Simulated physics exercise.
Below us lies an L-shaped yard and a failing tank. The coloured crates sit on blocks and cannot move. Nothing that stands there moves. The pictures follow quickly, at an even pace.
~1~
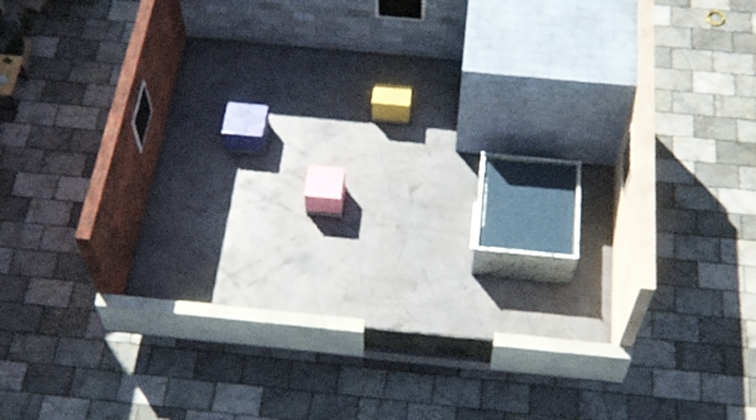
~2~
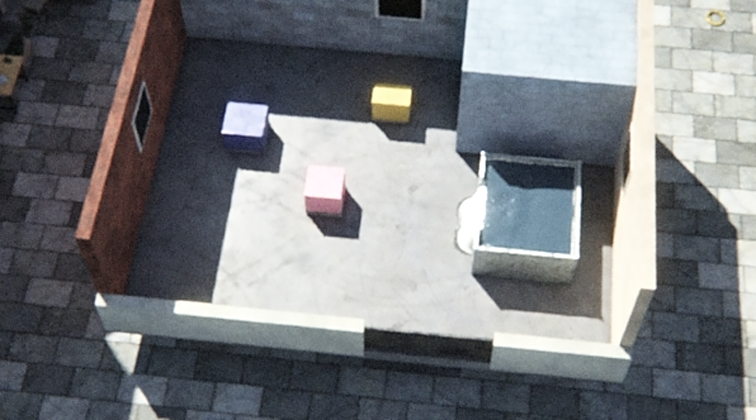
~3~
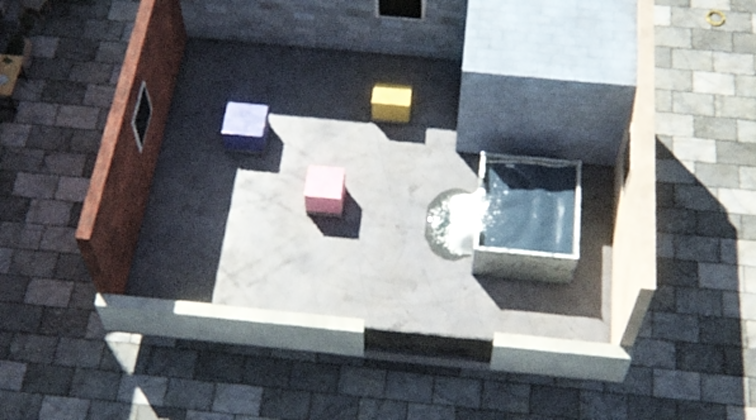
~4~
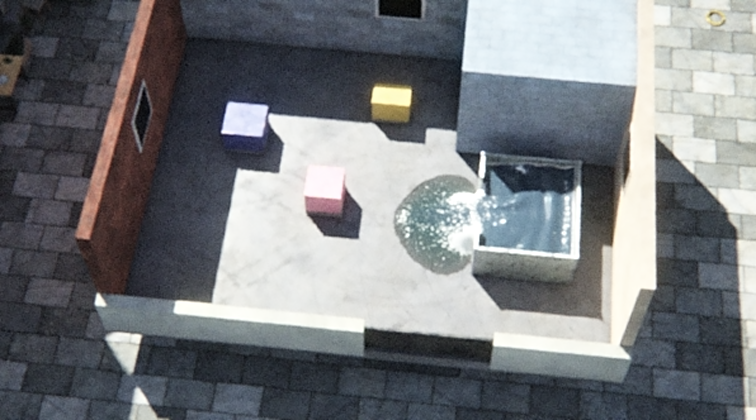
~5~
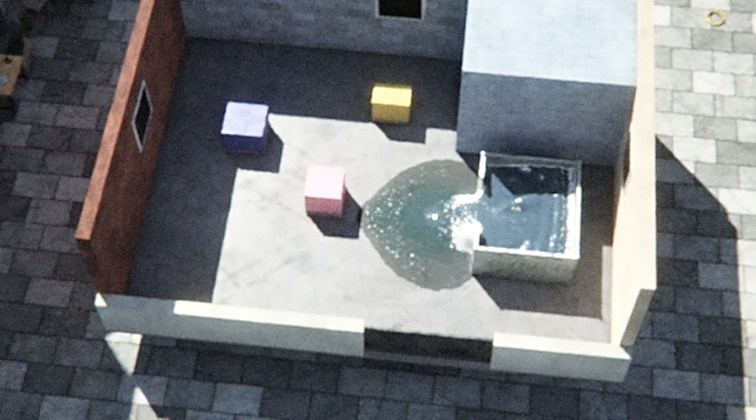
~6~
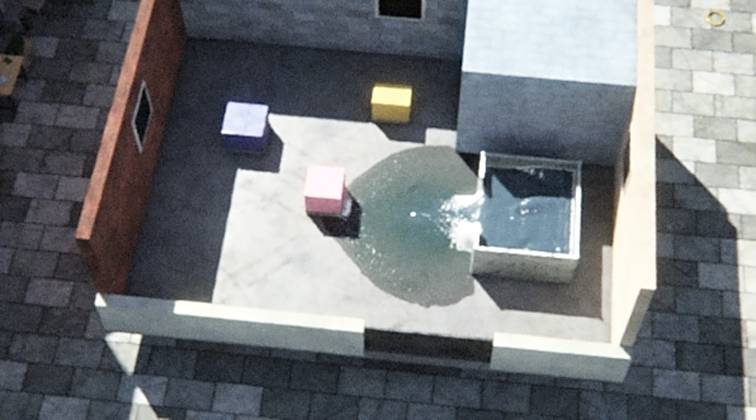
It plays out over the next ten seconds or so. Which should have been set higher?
The blue crate is soaked; the yellow crate is soaked; the pink crate is soaked.
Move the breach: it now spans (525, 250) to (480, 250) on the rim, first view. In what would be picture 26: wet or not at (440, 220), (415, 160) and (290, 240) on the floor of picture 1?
In that order: Clear, no water, awash.
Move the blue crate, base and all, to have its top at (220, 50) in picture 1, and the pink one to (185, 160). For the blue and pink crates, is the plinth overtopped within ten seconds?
The blue one is wetted, the pink one gets wet.
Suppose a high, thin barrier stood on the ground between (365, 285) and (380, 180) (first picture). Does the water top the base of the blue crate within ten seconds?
My reading: The blue crate is soaked.
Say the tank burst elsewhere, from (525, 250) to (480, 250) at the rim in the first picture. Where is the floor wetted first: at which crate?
First comes the pink crate.
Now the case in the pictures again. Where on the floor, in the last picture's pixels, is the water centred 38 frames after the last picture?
Close to (312, 196).
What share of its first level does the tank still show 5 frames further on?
Near 62 in a hundred.
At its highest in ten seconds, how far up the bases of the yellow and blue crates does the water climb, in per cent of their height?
About 170 and 330 per cent.
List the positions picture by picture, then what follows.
The water tank at (528, 207) is whole and still, in the first picture.
Water pours out at (479, 217) and has run to (464, 249), in the second picture.
Water pours out at (479, 218) and has run to (430, 238), in the third picture.
Water pours out at (479, 219) and has run to (398, 218), in the fourth picture.
The front is at (363, 221), out from the gap at (479, 218), in the fifth picture.
Water pours out at (479, 218) and has run to (328, 223), in the sixth picture.
A moment on, water covers 35 % of the floor; the blue crate water round its plinth, the yellow crate water round its plinth, the pink crate water round its plinth.
Next, water covers 55 % of the floor; the blue crate water round its plinth, the yellow crate water round its plinth, the pink crate water round its plinth.
Then, water covers 65 % of the floor; the blue crate water round its plinth, the yellow crate water round its plinth, the pink crate water round its plinth.
Later, water covers 80 % of the floor; the blue crate water round its plinth, the yellow crate water round its plinth, the pink crate water round its plinth.
In the end, water covers 90 % of the floor; the blue crate was topped, the yellow crate was topped, the pink crate was topped.
